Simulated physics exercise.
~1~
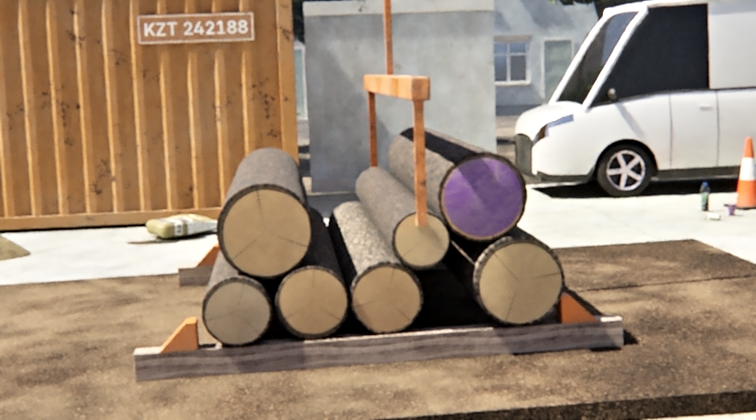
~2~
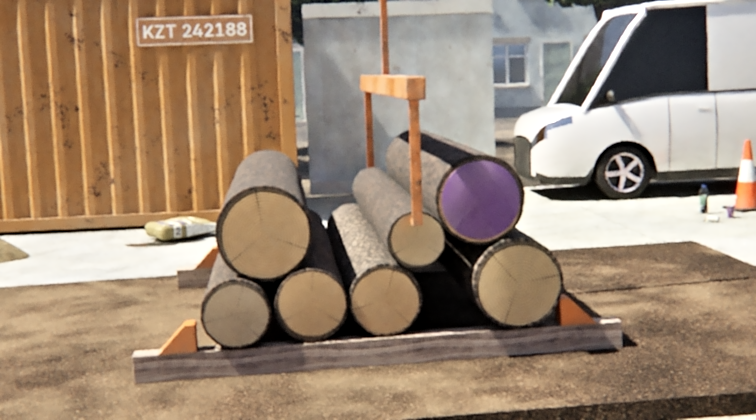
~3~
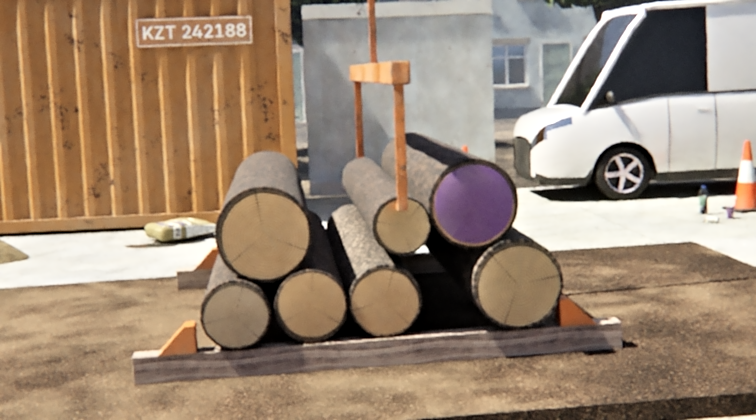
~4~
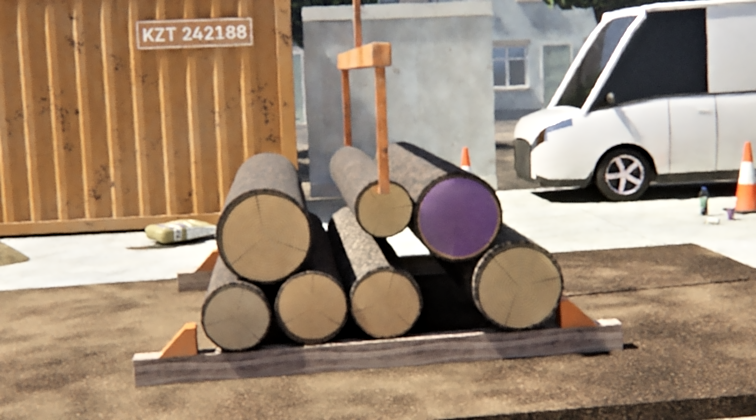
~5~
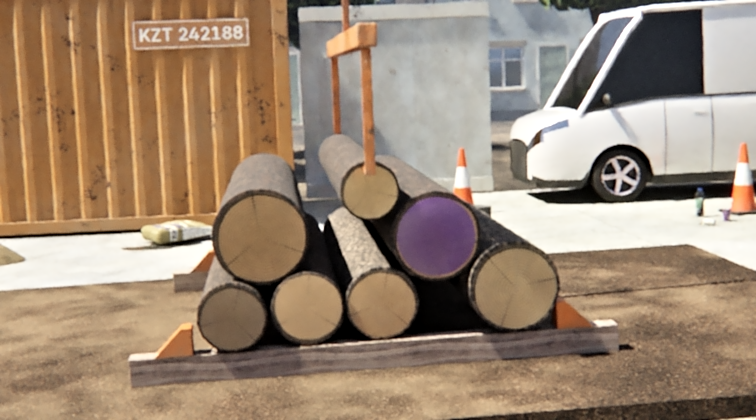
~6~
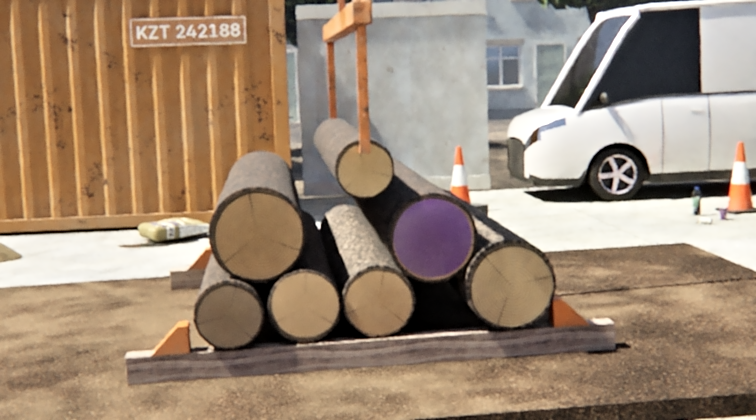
In a paved yard beside a wooden-looking container and a white van, a small log hanging from an orange lifting frame rises up and leftward out of a stack, while the purple-ended log slides left and down, settling lower between the logs beneath the raised one.
